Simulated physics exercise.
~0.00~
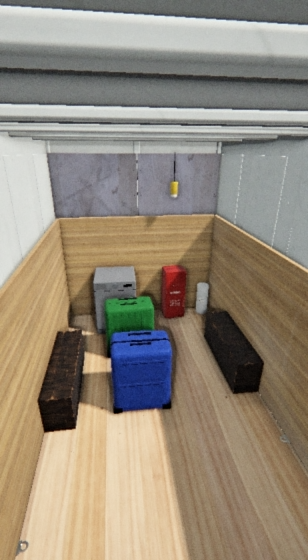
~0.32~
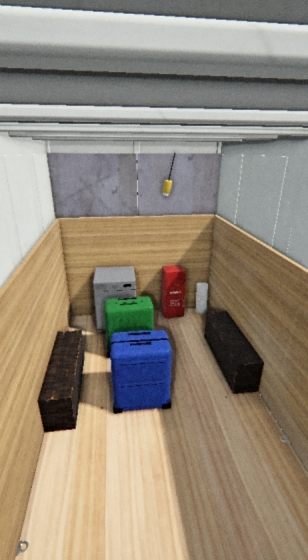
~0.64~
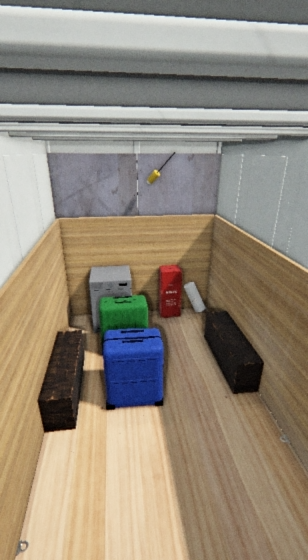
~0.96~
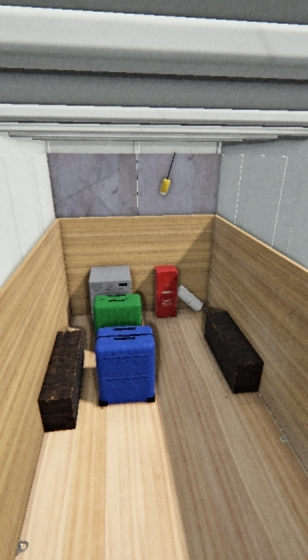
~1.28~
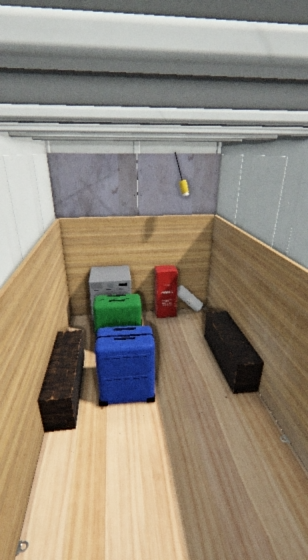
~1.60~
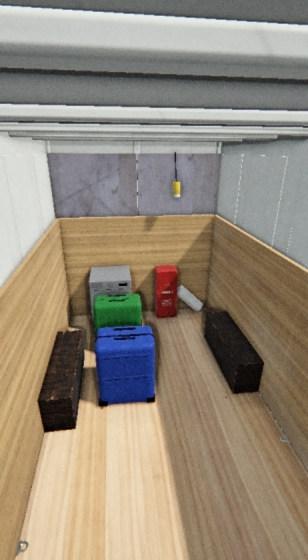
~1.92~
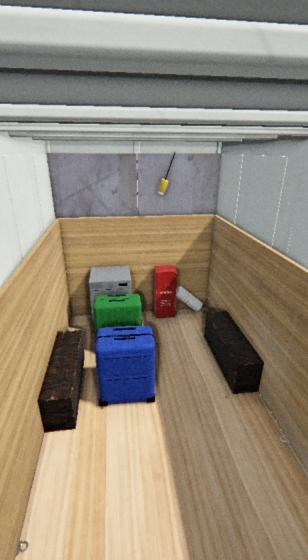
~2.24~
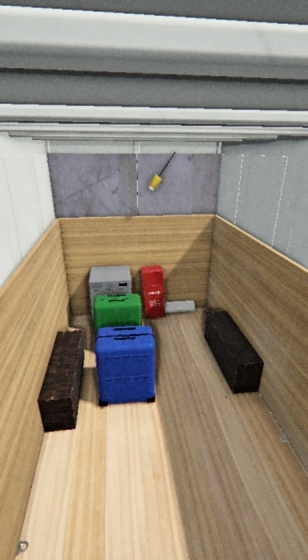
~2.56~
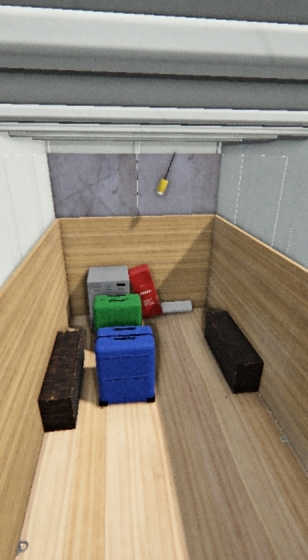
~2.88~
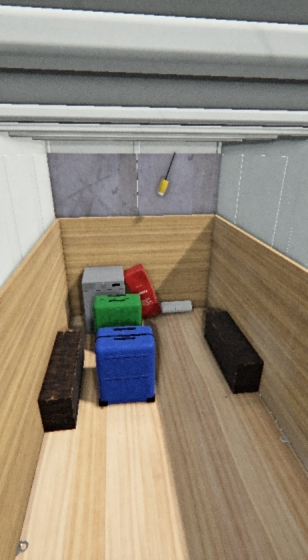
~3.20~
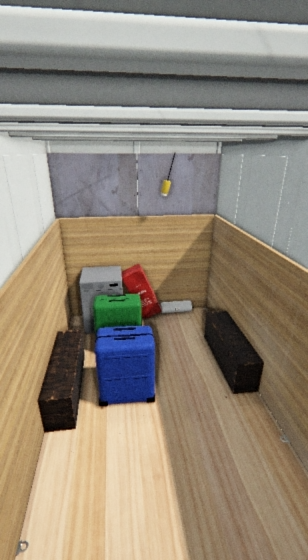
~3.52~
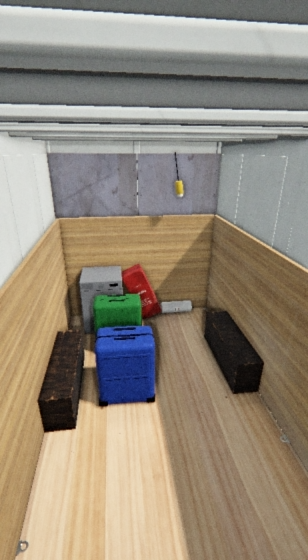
Blue and green cases sliding left in a van's load bay as a white canister topples and a red box ends leaning left.
